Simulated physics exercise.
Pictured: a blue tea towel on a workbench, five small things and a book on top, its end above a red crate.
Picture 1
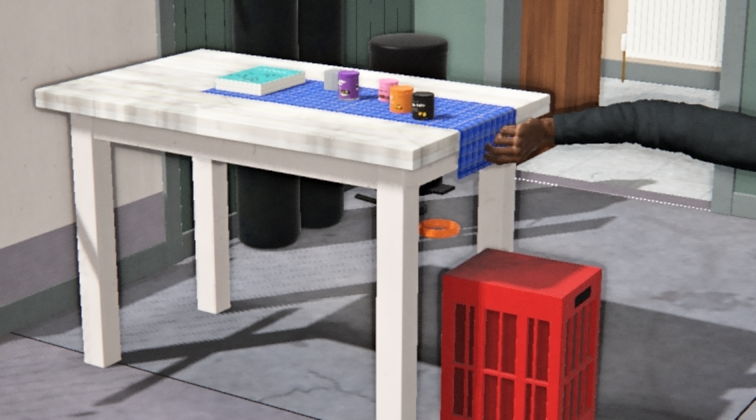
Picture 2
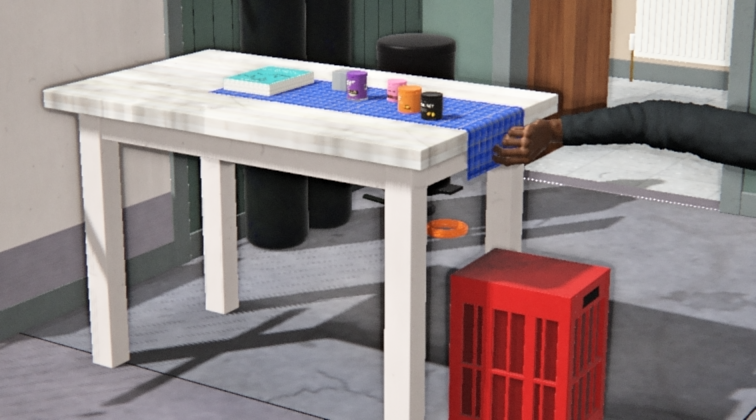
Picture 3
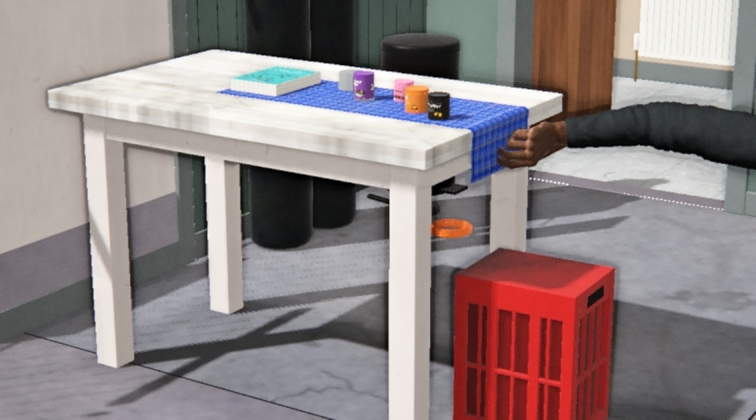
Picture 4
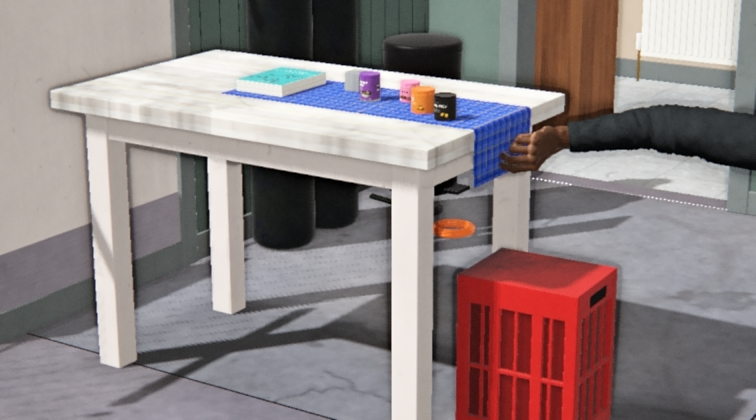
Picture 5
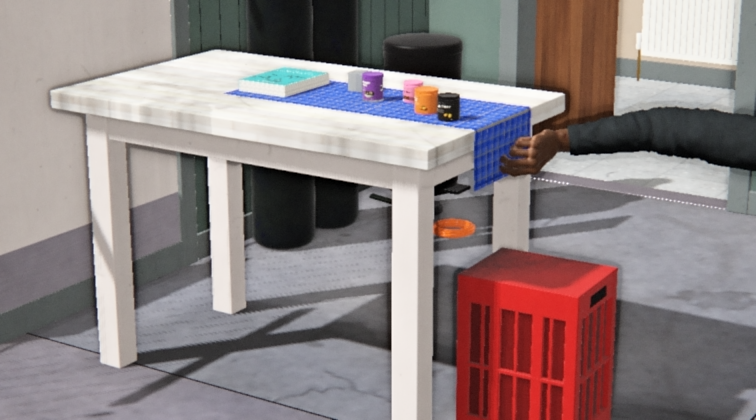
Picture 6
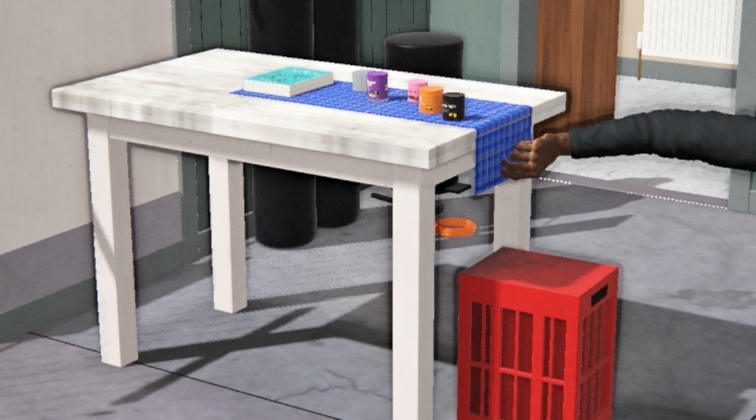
A dark-sleeved arm reaches in from the right of a grey-floored room, seen from slightly above, its hand at the hanging end of a blue checked cloth on a whitish table. On the cloth sit a teal-and-white book and a row of small grey, purple, pink, orange and black items, above a red crate. The view shifts slightly, then the hand slowly draws the cloth and items a little rightward.
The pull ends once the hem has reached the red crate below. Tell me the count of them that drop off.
Okay, the things that come down total two by my count.
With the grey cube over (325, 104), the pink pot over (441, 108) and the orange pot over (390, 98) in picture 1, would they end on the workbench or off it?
Of these three, the grey cube rides it out, the pink pot takes a tumble, the orange pot rides it out.
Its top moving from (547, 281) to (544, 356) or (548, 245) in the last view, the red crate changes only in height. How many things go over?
Then 4 and 1.
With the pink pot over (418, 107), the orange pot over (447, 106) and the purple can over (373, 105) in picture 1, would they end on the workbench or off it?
The pink pot is lost, the orange pot is lost, the purple can stays aboard.
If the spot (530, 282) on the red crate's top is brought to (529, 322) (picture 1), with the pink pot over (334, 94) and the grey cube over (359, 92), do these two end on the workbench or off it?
Pink pot: Safe; grey cube: Safe.
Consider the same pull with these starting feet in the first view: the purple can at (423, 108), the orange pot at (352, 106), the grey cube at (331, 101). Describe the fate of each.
Here's the result: The purple can leaves the top, the orange pot remains in place and the grey cube remains in place.
Soon after, hem near (504, 205); all still up.
Then, hem near (505, 241); black pot gone.
Further on, hem on the crate; black pot and orange pot gone.
At rest, hem on the crate; black pot and orange pot gone. The answer is two.
